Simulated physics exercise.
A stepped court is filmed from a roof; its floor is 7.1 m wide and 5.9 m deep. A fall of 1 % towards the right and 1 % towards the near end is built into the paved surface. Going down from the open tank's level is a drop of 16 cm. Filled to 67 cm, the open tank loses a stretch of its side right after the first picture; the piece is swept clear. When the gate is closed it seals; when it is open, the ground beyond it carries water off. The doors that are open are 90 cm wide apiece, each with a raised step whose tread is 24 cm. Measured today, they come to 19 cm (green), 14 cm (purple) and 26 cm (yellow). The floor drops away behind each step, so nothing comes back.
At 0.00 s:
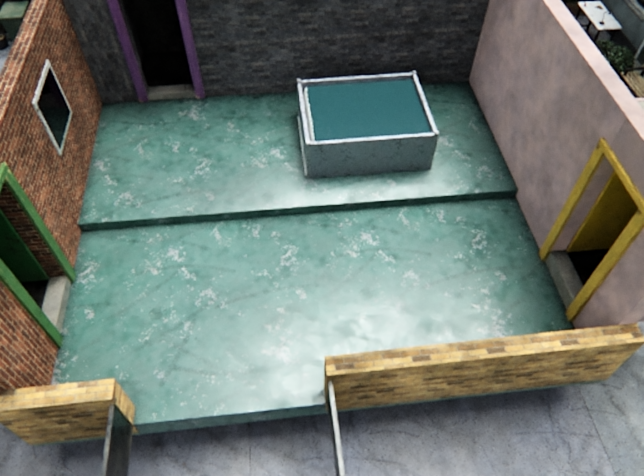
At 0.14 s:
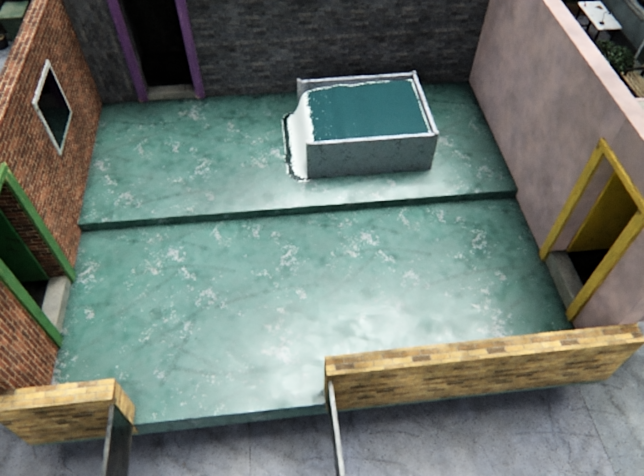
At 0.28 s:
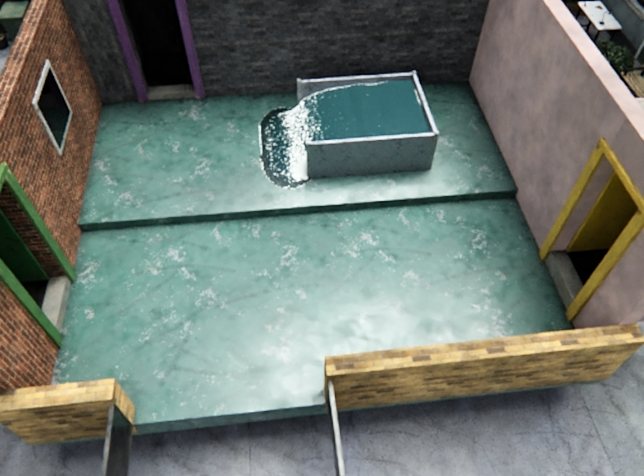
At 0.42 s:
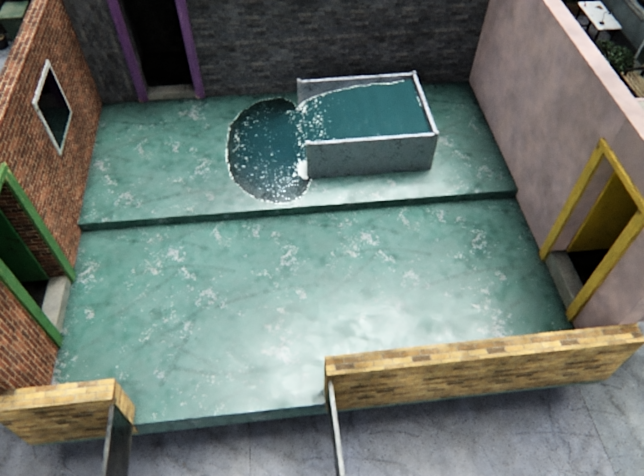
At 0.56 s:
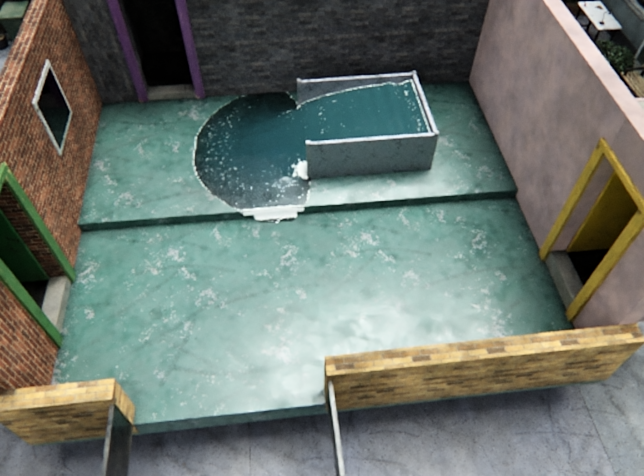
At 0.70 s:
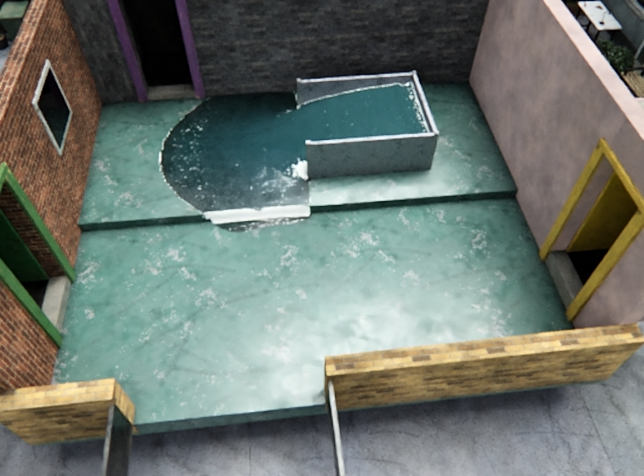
A walled court with a pale green, marbled floor in two levels is seen from high above, with grey paving in front. An open tank of dark teal water stands towards the back, between a purple-framed doorway and a yellow one on the right, with a green one at left. The tank's left side opens and water pours out, spreading leftwards in a rounded, white-edged sheet and spilling over the step, while the camera stays still.
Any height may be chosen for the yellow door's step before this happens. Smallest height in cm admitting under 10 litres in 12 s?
Roughly 6.5 centimetres.
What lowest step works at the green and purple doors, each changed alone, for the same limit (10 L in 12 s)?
Roughly 9.5 cm at green and 14.5 cm at purple.
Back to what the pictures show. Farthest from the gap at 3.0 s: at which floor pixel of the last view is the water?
(46, 414).
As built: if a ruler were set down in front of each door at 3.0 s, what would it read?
Depths in cm: Green 13, purple 15, yellow 0.
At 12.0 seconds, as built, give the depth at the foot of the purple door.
It works out to about 0.5 centimetres deep.
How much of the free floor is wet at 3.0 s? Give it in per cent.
Some 45 in a hundred.
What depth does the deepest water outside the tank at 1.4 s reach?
Close to 28 centimetres.
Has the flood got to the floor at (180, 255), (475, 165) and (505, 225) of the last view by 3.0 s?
Taking the spots one by one: Swamped, untouched, untouched.
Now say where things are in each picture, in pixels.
Still water, 67 cm deep, in the open tank at (364, 110); the yellow door at (582, 245) is dry, in the first picture.
The gap is at (306, 135), the front 0.3 m out at (295, 174); the back of the open tank holds 67 cm, in the second picture.
Water pours out at (306, 136) and has run 0.7 m, to (269, 174); about 12 cm deep outside, 67 cm at the back, in the third picture.
Water pours out at (306, 137) and has run 1.3 m, to (233, 169); about 9 cm deep outside, 67 cm at the back, in the fourth picture.
The gap is at (306, 138), the front 1.9 m out at (198, 156); the back of the open tank holds 61 cm, in the fifth picture.
Water pours out at (306, 138) and has run 2.4 m, to (166, 166); about 5 cm deep outside, 56 cm at the back; the yellow door at (582, 245), 4.7 m from the gap, is still 4.1 m from the nearest water, in the sixth picture.
After 1.4 s water covers 35 % of the floor, deepest (28 cm) near (304, 161); it has not reached the yellow door.
After 3.0 s water covers 45 % of the floor, deepest (34 cm) near (46, 414); it has not reached the yellow door.
After 12.0 s water covers 75 % of the floor, deepest (12 cm) near (583, 358); 9 cm at the yellow door, 0 litres in over its 26 cm step.
At the yellow door as built, the water arrived by 7.4 s and peaked near 9 cm at 10.8 s.
With a step of 6 cm, 15 litres would have come in within the 12 s; with 8 cm, 3 litres. So under 10 litres takes about 6.5 cm.
